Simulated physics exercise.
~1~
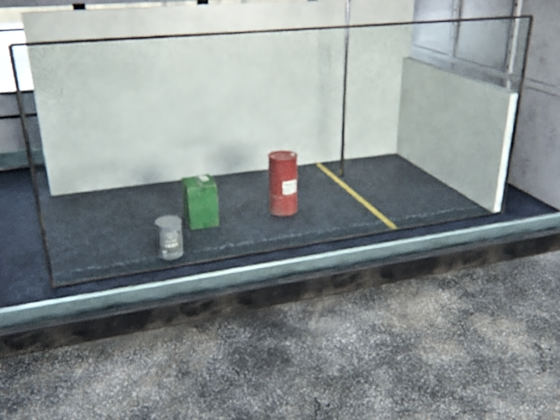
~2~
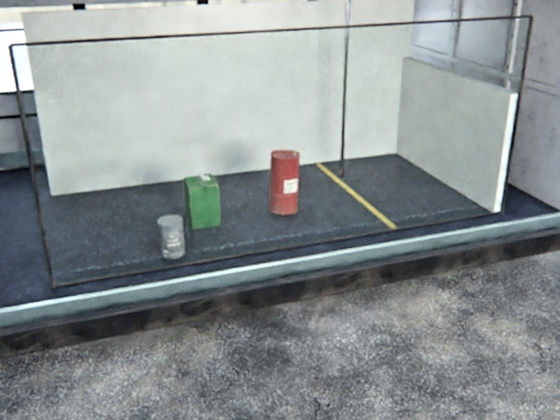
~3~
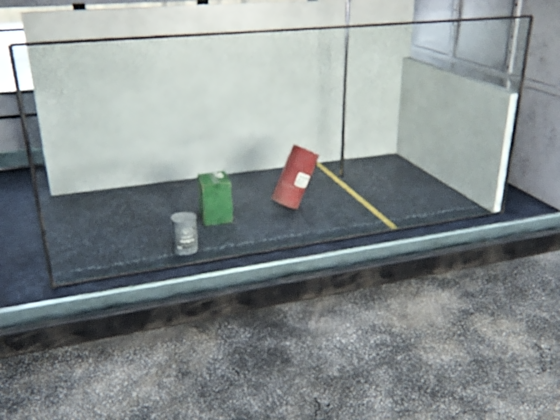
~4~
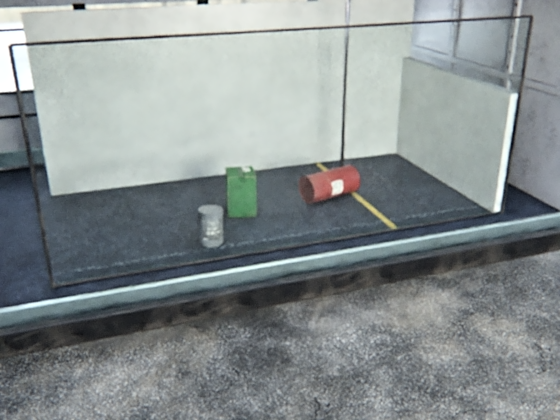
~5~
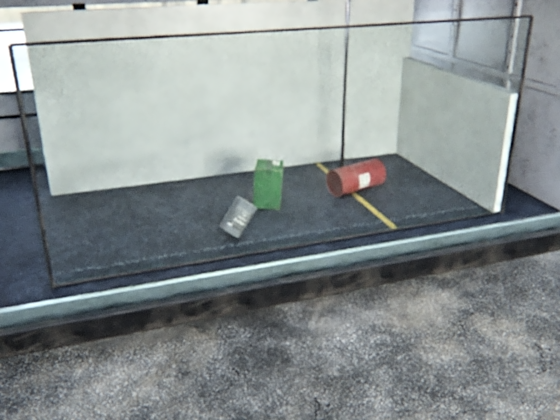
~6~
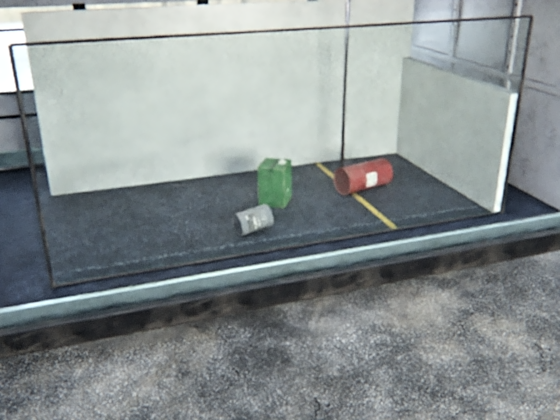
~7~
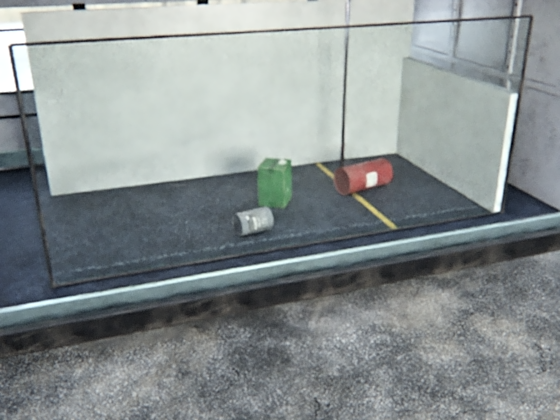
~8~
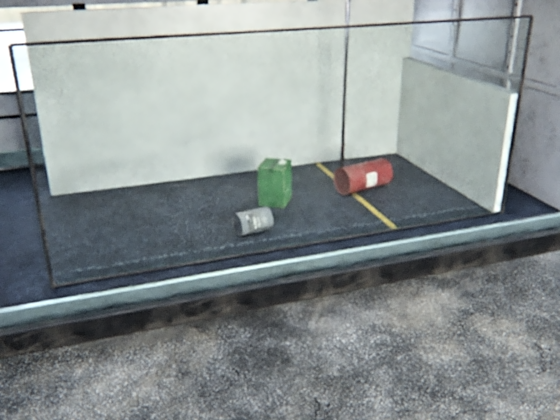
A red drum tipped over and slid right across a yellow line, while a green container and a grey bucket slid the same way on the dark floor. The bucket toppled too, and everything stopped with only the drum past the line.
